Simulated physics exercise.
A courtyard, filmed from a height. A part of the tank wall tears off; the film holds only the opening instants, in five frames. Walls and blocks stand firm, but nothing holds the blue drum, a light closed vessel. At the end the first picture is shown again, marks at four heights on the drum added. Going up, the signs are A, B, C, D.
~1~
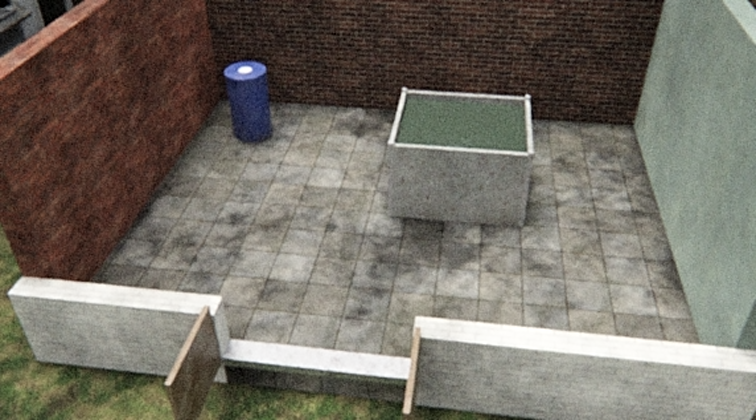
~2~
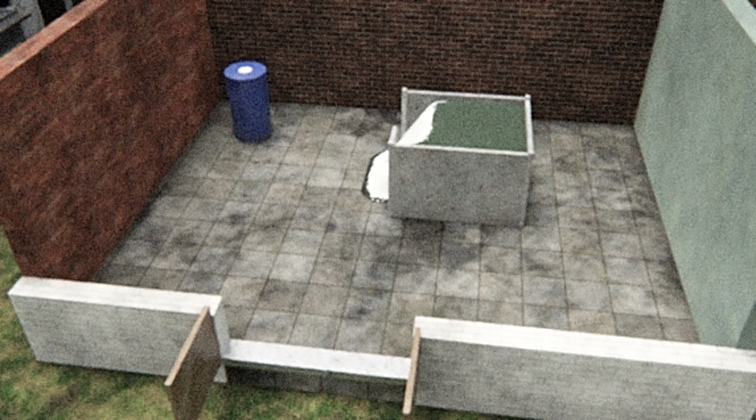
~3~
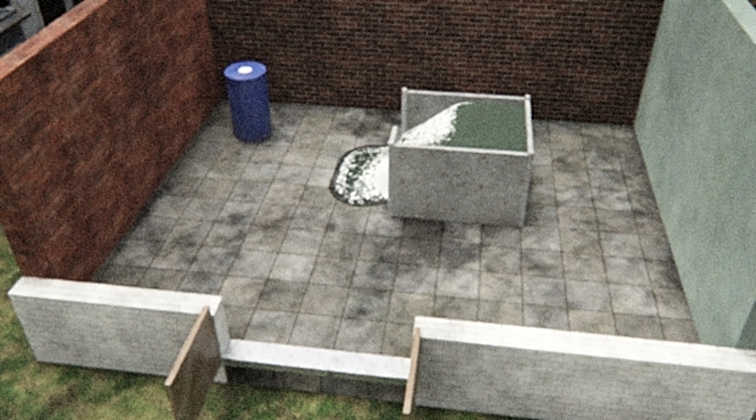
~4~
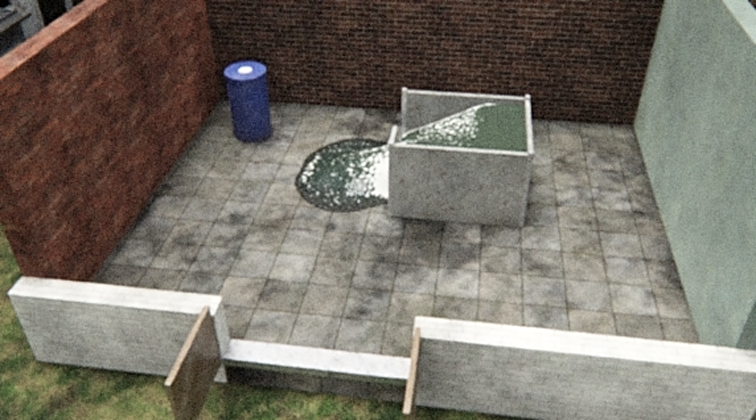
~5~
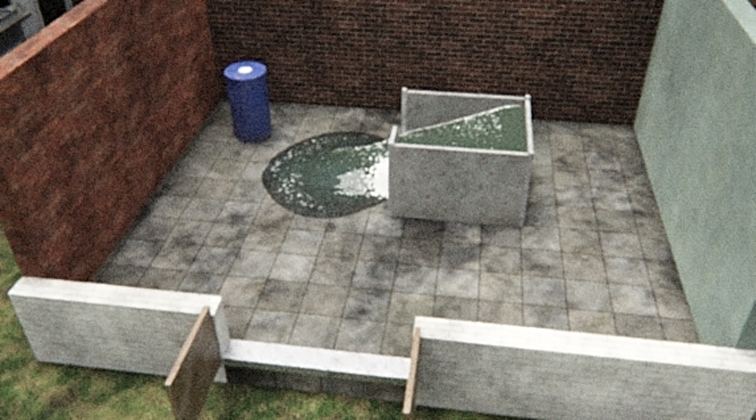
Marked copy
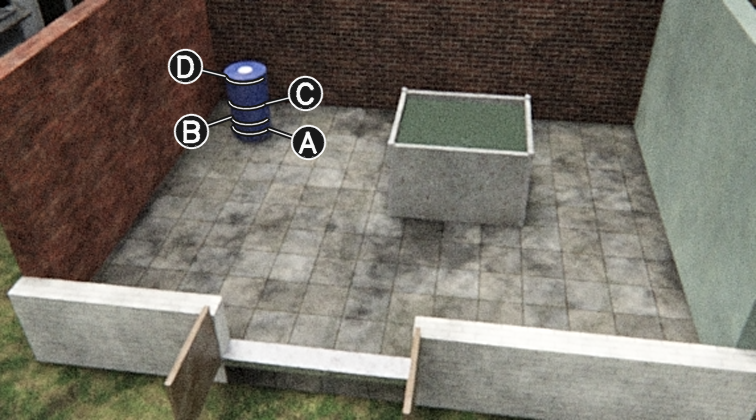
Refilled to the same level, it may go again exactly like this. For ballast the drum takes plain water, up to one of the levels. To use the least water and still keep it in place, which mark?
The limit is C.
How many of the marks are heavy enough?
Two of them.
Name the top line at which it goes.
B it is.
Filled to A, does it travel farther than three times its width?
No, it does not.
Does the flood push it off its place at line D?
No, not at all.
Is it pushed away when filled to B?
Yes, it does.
On the marked copy, A at (246, 134); B at (245, 124); C at (243, 108); D at (240, 83); from the bottom up A, B, C, D.
With A, it is pushed about twice its own width away.
With B, it is pushed about twice its own width away.
With C, it does not move.
With D, it does not move.
